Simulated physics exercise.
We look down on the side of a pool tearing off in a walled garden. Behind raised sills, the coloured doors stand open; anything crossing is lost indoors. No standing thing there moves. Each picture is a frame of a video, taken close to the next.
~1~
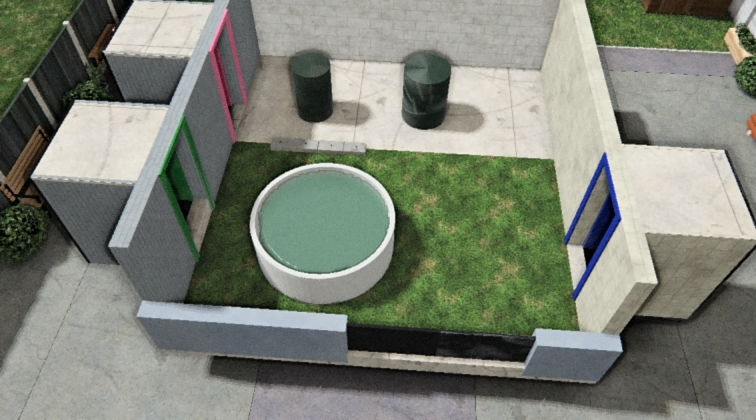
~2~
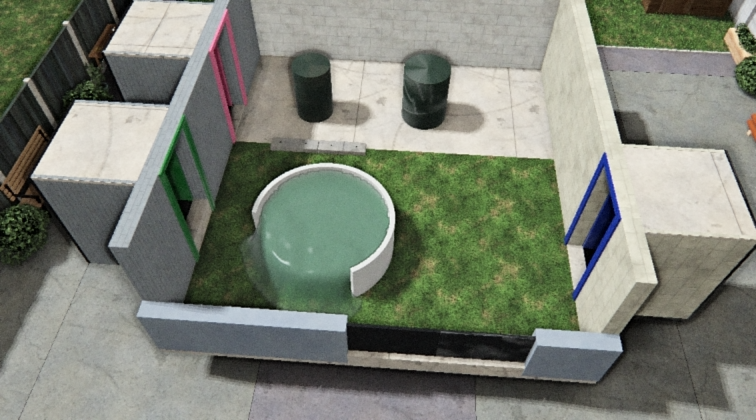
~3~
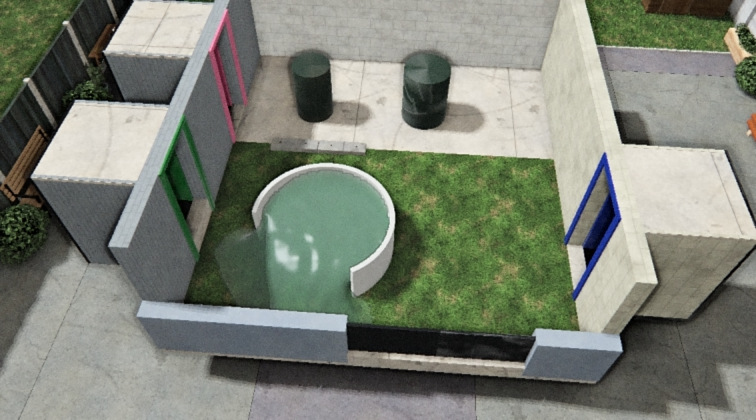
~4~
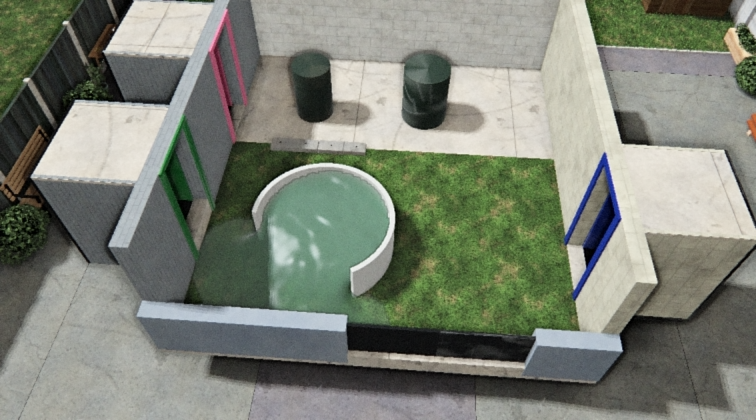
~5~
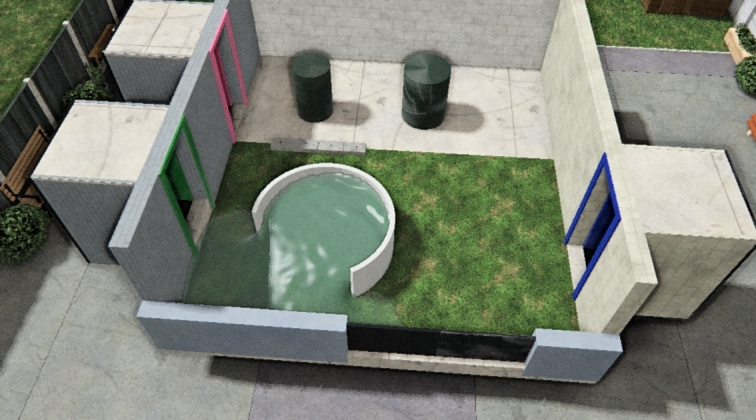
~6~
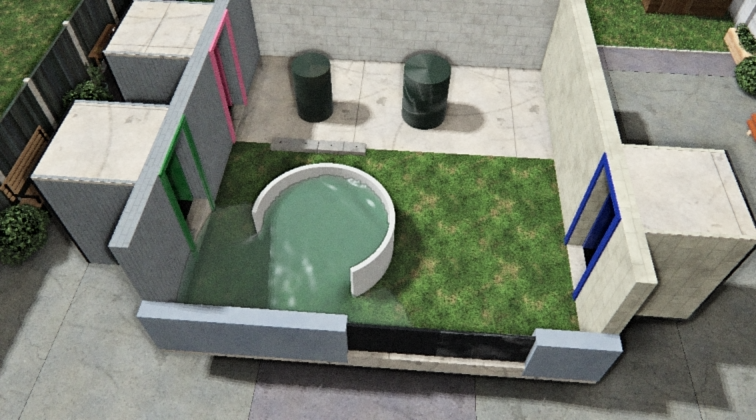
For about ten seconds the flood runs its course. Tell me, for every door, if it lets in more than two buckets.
At the end, the pink door breaks the limit; the green door respects the limit; the blue door breaks the limit.
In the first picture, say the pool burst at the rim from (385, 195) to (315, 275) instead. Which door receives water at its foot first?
Lab note - earliest arrival at the blue-painted one.
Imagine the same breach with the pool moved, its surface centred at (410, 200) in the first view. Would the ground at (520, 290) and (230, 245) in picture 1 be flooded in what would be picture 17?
Result: Inundated; inundated.
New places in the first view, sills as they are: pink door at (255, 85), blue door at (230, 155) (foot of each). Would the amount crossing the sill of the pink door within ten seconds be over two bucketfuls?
The pink door goes above.
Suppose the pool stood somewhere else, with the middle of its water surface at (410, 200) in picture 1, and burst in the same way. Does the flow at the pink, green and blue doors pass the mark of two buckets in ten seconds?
One by one: The pink door takes more, the green door is under, the blue door floods.
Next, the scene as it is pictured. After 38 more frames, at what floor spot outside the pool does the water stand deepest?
Roughly (213, 330).
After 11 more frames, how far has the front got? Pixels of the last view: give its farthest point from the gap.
Near (549, 354).
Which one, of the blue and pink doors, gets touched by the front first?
I say the pink door.
A moment on, water covers 20 % of the floor; the pink door not reached, the green door wet at the sill, nothing in, the blue door not reached.
Next, water covers 30 % of the floor; the pink door not reached, the green door wet at the sill, nothing in, the blue door not reached.
Then, water covers 55 % of the floor; the pink door under two buckets in, the green door wet at the sill, nothing in, the blue door wet at the sill, nothing in.
Later, water covers 80 % of the floor; the pink door over two buckets in, the green door wet at the sill, nothing in, the blue door over two buckets in.
In the end, water covers 100 % of the floor; the pink door over two buckets in, the green door wet at the sill, nothing in, the blue door over two buckets in.
